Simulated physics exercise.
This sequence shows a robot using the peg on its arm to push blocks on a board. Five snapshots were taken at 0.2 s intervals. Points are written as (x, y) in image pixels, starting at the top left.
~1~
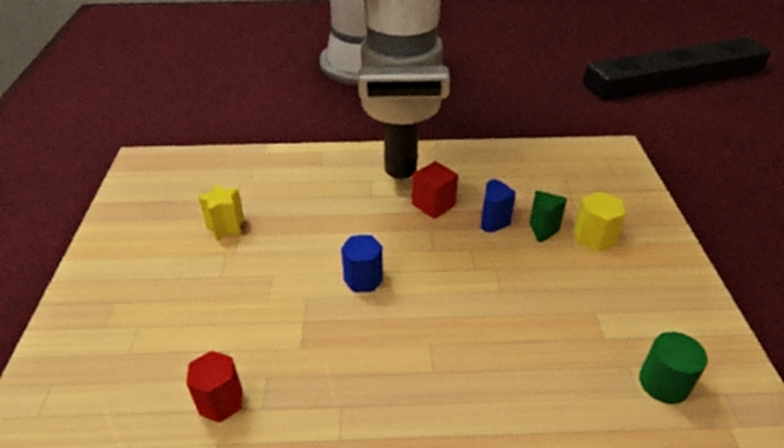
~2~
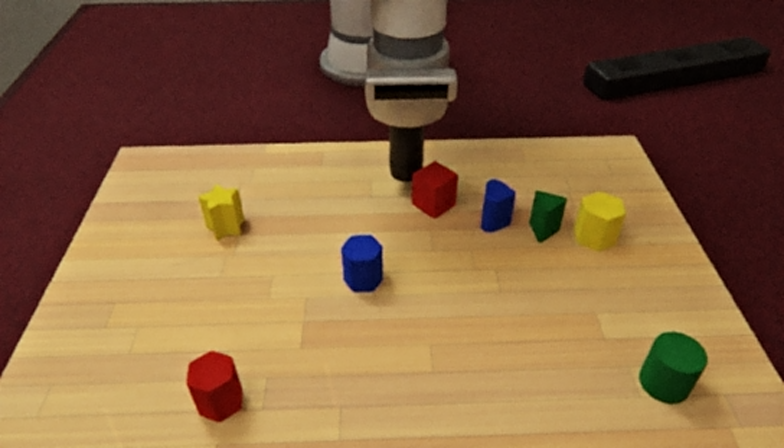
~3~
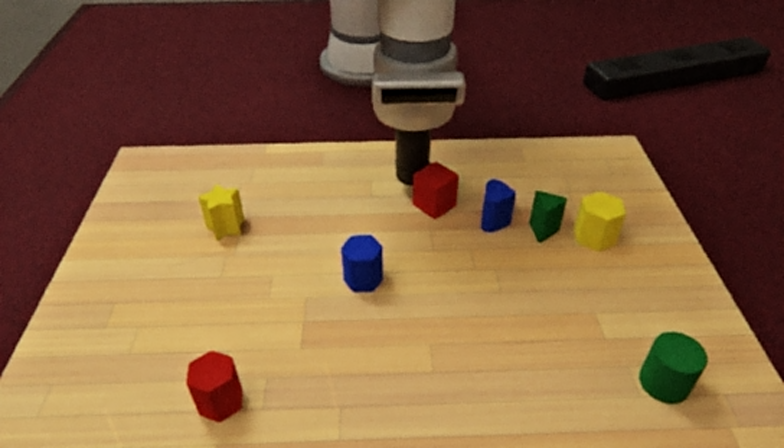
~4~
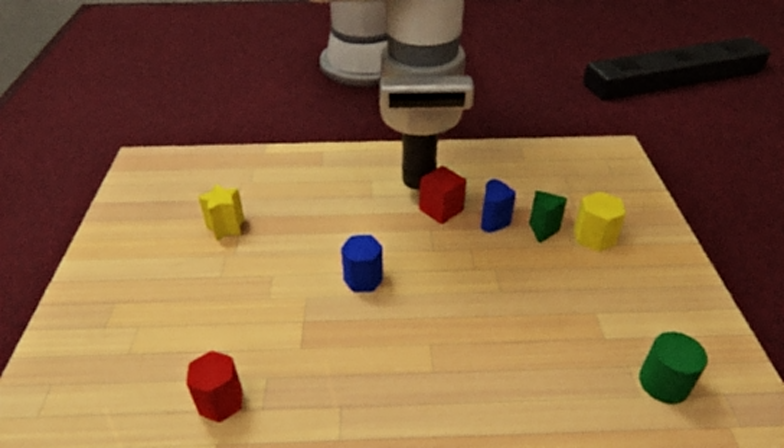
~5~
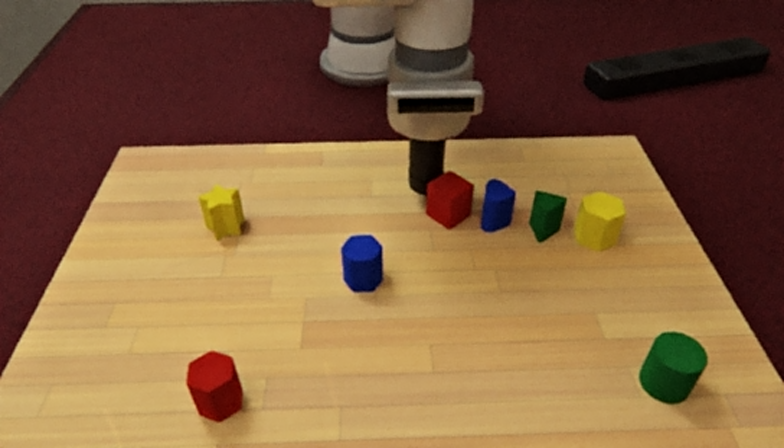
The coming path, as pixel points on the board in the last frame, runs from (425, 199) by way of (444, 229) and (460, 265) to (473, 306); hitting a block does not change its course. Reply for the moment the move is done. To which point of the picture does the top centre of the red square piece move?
Somewhere near (496, 218).
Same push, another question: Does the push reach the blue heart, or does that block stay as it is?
In the end it has been moved.
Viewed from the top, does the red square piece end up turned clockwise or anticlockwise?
Looking down on the board, it turns counter-clockwise.
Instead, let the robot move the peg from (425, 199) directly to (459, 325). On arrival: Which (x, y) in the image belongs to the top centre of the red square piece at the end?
My estimate: (474, 205).
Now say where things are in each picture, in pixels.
The first frame shows peg tip (401, 170); block tops, blue hexagonal block (362, 247); red square piece (436, 174); blue heart (498, 190).
The second frame shows peg (406, 173); blocks unchanged.
The third frame shows peg (412, 176); blocks unchanged.
The fourth frame shows peg (419, 181); red square piece (443, 178).
The fifth frame shows peg (426, 186); blue hexagonal block (362, 247); red square piece (451, 184); blue heart (498, 190).
What follows on the original path. One third of the way, peg (445, 216); red square piece (482, 210), turned 40° anticlockwise; blue heart (507, 195), turned 45° anticlockwise.
Two thirds of the way, peg (462, 251); red square piece (496, 218), turned 60° anticlockwise; blue heart (509, 196), turned 60° anticlockwise.
At the end, peg (475, 292); blue hexagonal block in place; red square piece (496, 218), turned 60° anticlockwise; blue heart (509, 196), turned 60° anticlockwise.
